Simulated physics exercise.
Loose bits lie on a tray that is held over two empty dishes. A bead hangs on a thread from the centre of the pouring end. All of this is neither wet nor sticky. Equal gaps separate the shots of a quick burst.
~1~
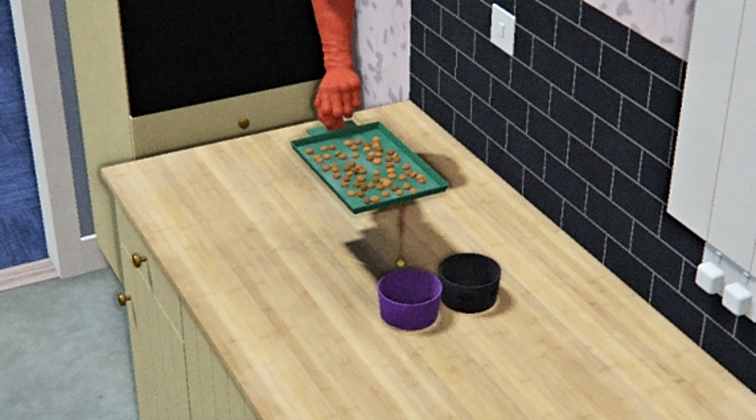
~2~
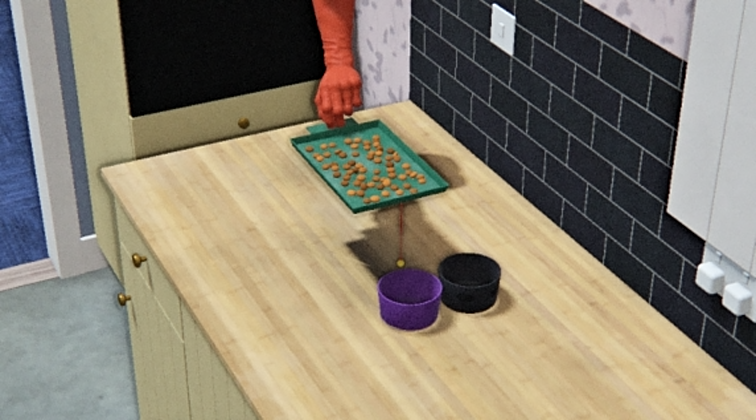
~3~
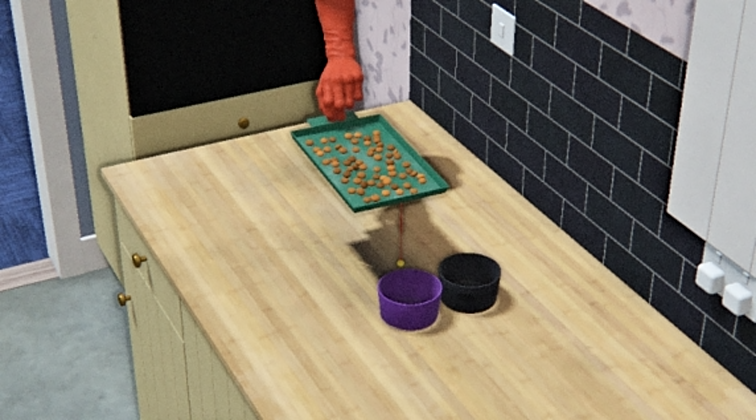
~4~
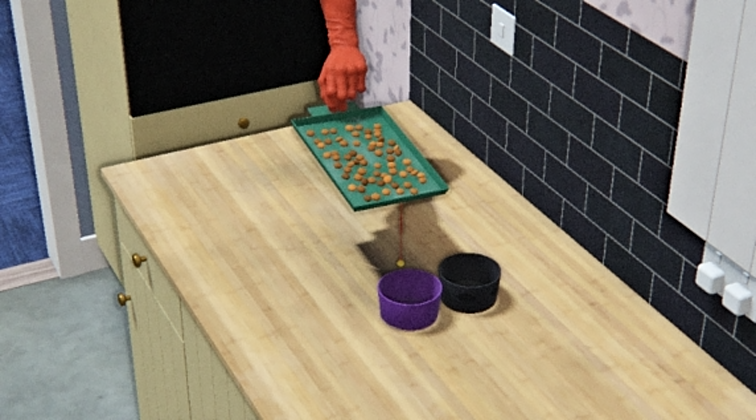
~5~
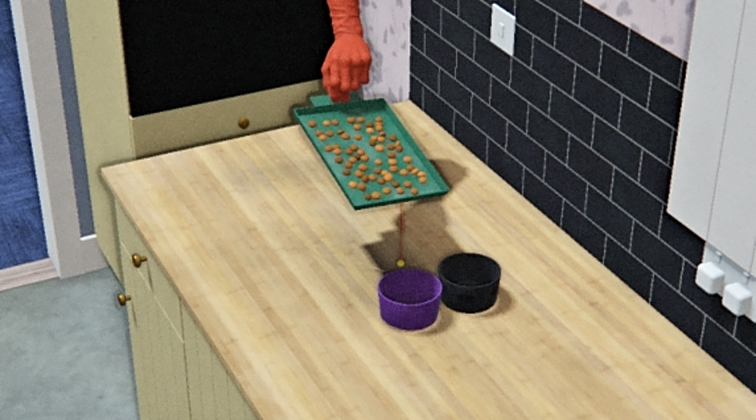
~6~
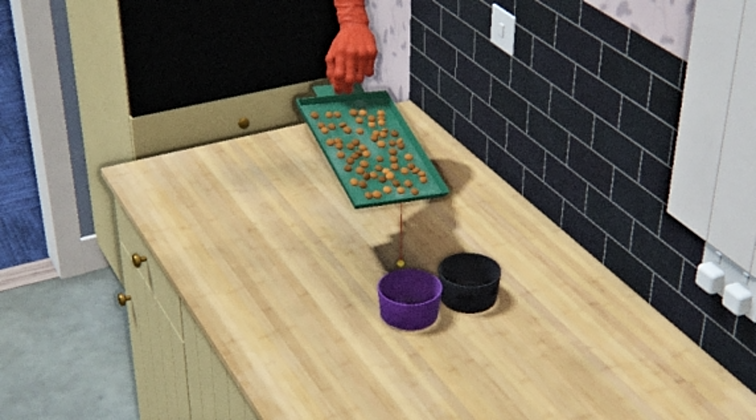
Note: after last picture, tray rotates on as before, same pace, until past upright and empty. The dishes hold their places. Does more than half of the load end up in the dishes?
Yes.
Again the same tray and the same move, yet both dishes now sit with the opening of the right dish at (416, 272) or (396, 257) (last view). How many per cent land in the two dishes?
Around 50 and around 0 per cent, in that order.
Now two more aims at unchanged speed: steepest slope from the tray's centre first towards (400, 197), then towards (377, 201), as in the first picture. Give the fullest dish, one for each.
First try: The dish to the left; second try: The dish to the left.
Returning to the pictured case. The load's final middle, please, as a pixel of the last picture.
About (454, 297).
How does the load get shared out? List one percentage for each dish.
The left dish ends up with around 30 percent of the load, the right dish with around 50 percent.
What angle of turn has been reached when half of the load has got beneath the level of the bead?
Roughly 100 degrees of tilt.
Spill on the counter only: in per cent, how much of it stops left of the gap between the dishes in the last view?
Around 70 %.
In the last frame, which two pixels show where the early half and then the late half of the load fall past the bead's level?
Earlier portion about (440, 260); later portion about (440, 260).
Soon, tray tipped steeply; most on the tray; a small part in the air.
A while on, tray tipped past a quarter turn; a stray few on the tray; about a quarter in the left dish; about half in the right dish; a small part outside both; about a quarter in the air.
Towards the end, tray tipped past a quarter turn; about a quarter in the left dish; about half in the right dish; about a quarter outside both.
Finally, tray tipped past a quarter turn; about a quarter in the left dish; about half in the right dish; about a quarter outside both.
